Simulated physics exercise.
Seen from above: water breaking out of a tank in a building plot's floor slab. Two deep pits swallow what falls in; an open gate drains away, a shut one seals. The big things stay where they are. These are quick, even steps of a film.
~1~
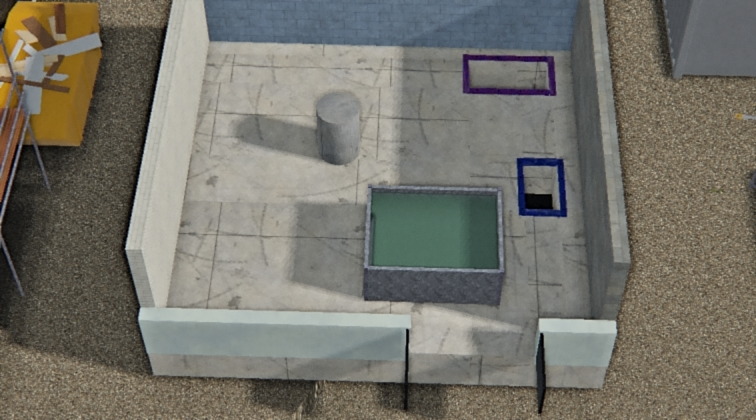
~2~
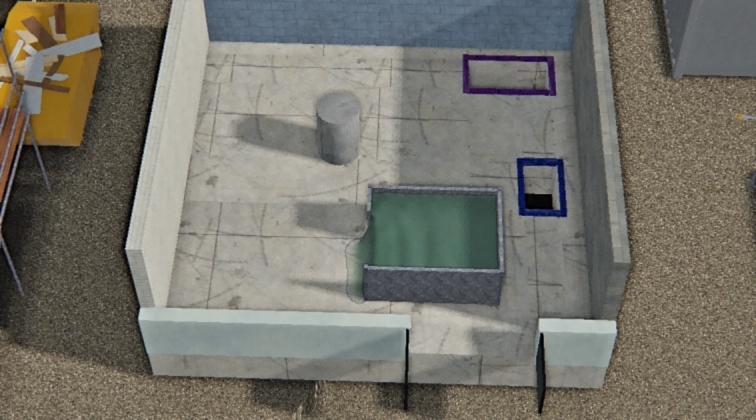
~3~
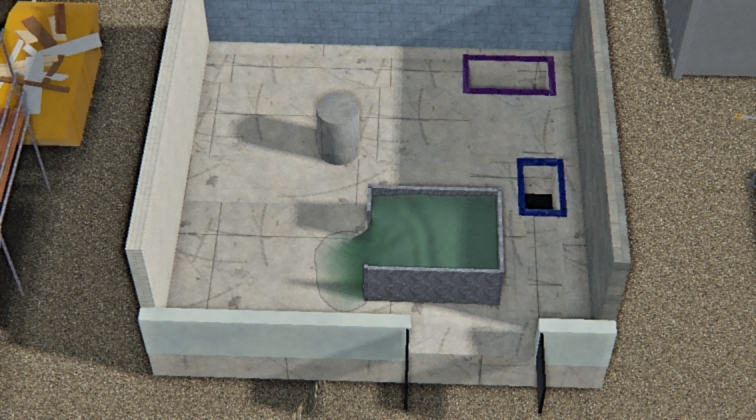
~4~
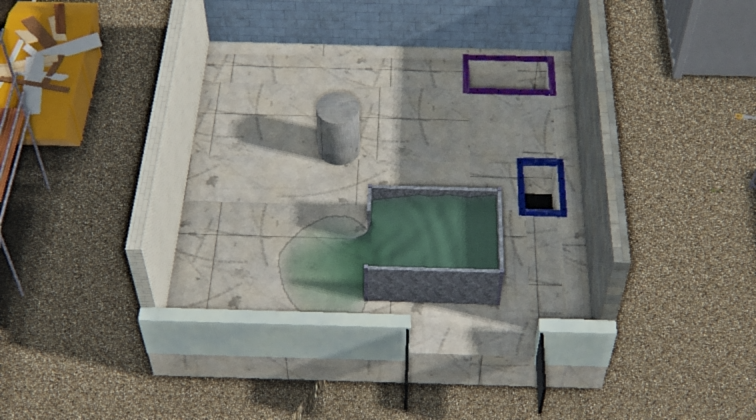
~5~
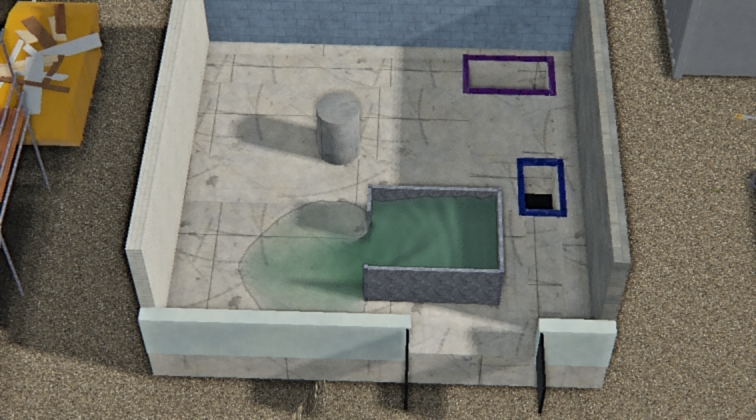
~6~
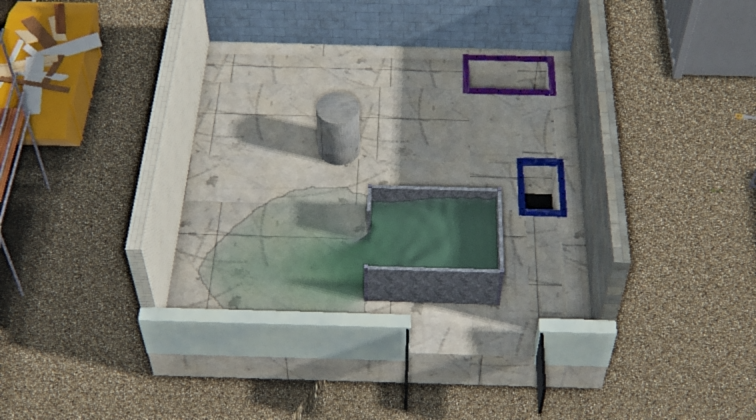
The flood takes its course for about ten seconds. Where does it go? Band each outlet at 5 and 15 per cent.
In the end: The gate takes under 5 %; the purple pit takes from 5 to 15 %; the blue pit takes under 5 %.
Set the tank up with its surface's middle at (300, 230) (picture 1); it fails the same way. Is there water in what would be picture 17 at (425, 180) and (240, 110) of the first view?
One after the other: No water, wet.
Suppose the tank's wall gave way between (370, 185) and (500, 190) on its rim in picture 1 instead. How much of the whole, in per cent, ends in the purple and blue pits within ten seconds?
In per cent: Purple 35, blue 4.
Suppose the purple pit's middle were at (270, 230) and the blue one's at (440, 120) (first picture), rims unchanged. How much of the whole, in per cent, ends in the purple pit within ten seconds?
Per cent: Purple 35.
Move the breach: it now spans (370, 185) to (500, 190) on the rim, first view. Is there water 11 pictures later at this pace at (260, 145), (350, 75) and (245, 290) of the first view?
One after the other: Under water, under water, no water.
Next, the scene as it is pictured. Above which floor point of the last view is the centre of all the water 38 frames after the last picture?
Close to (311, 188).
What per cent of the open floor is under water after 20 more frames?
Close to 40 %.
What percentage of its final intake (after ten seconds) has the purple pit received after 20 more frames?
About 0 per cent.
A moment on, water covers 25 % of the floor; the gate 0 %, the purple pit 0 %, the blue pit 0 %.
Next, water covers 30 % of the floor; the gate 0 %, the purple pit 0 %, the blue pit 0 %.
Then, water covers 40 % of the floor; the gate 0 %, the purple pit 0 %, the blue pit 0 %.
Later, water covers 65 % of the floor; the gate 0 %, the purple pit 2 %, the blue pit 0 %.
In the end, water covers 95 % of the floor; the gate 2 %, the purple pit 8 %, the blue pit 1 %.
